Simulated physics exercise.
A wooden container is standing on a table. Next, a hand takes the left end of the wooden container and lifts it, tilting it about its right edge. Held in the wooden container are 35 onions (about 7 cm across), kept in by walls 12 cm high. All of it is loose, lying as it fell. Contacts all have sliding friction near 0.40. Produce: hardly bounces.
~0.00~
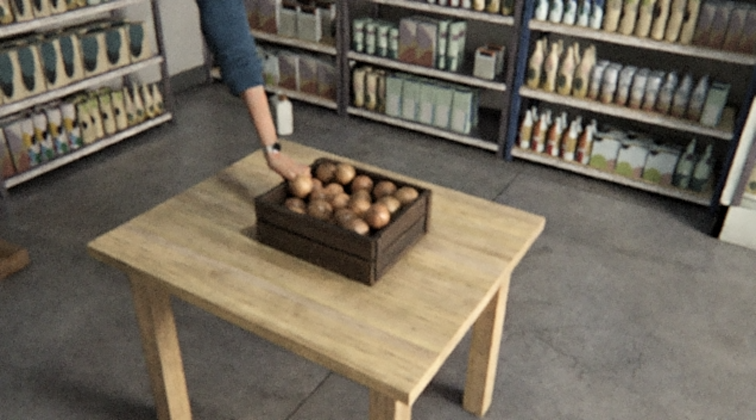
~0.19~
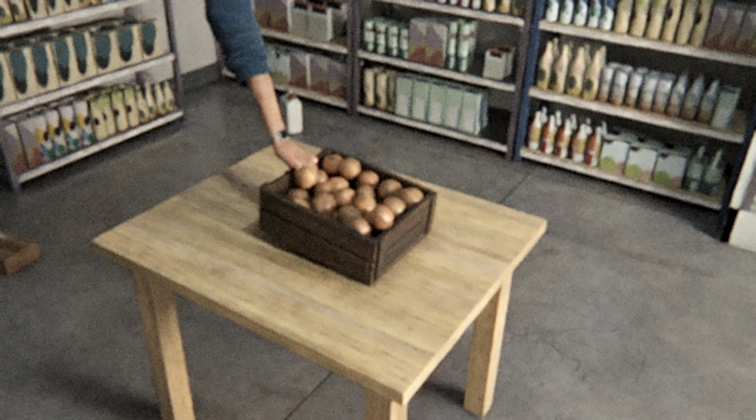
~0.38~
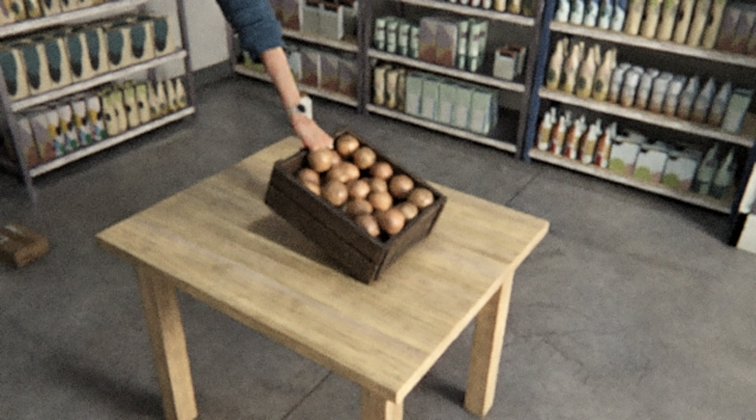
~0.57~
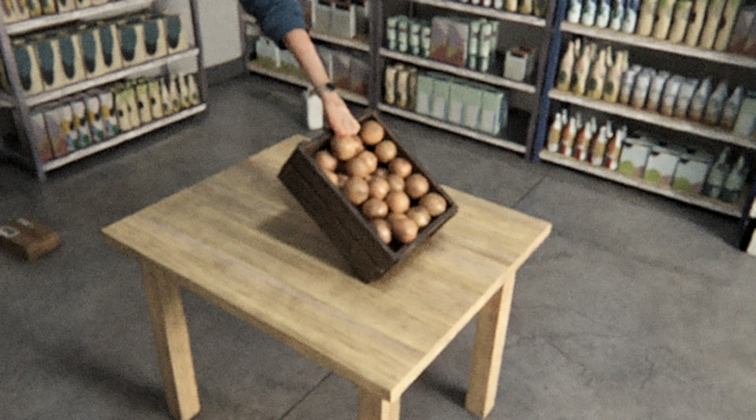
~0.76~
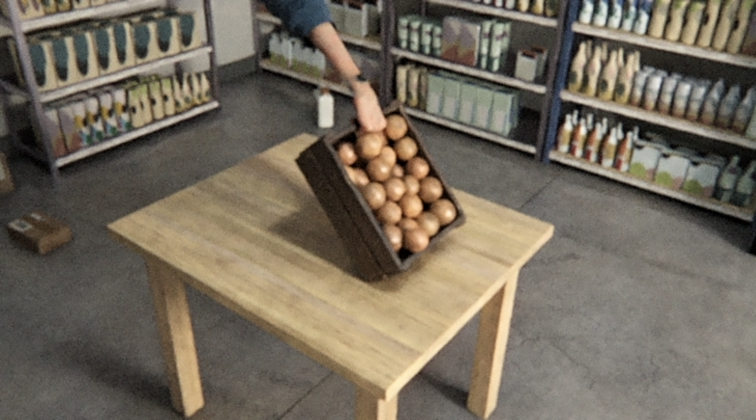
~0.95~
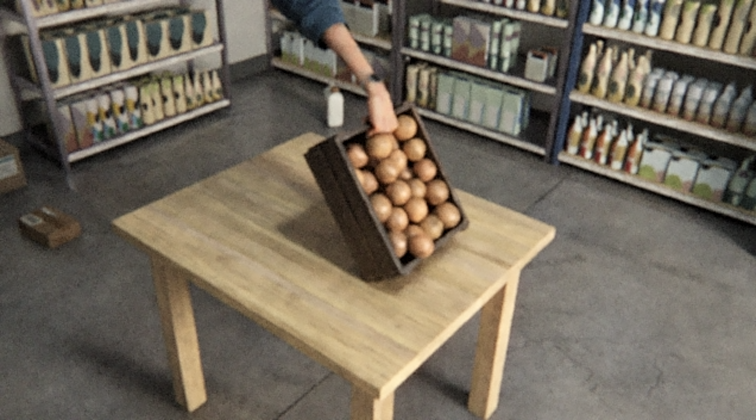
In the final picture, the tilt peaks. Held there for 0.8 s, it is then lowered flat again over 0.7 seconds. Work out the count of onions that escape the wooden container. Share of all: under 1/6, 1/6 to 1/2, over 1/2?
It spills under one sixth.
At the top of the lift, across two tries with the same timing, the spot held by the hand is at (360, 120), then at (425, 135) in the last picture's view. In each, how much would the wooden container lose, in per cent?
Wooden container 0 then 30 per cent.
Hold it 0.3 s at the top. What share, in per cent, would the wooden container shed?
Wooden container: 0%.
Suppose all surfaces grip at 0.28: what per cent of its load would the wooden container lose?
Wooden container 10 per cent.
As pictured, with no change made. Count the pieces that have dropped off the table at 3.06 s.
I'd put the number around 1.
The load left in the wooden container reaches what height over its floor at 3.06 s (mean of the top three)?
I'd say some 14 cm high.
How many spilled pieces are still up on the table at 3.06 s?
I'd say close to 0 in all.
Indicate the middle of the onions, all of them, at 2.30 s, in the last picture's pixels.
Close to (362, 211).
After 1.29 s, tilt 54°; wooden container 34 in, 1 out.
After 1.71 s, tilt 54°; wooden container 34 in, 1 out.
After 2.30 s, tilt 6°; wooden container 34 in, 1 out.
Final count (at 3.06 s), wooden container 34 in, 1 out. Asked share, 1 of 35, 3 per cent.
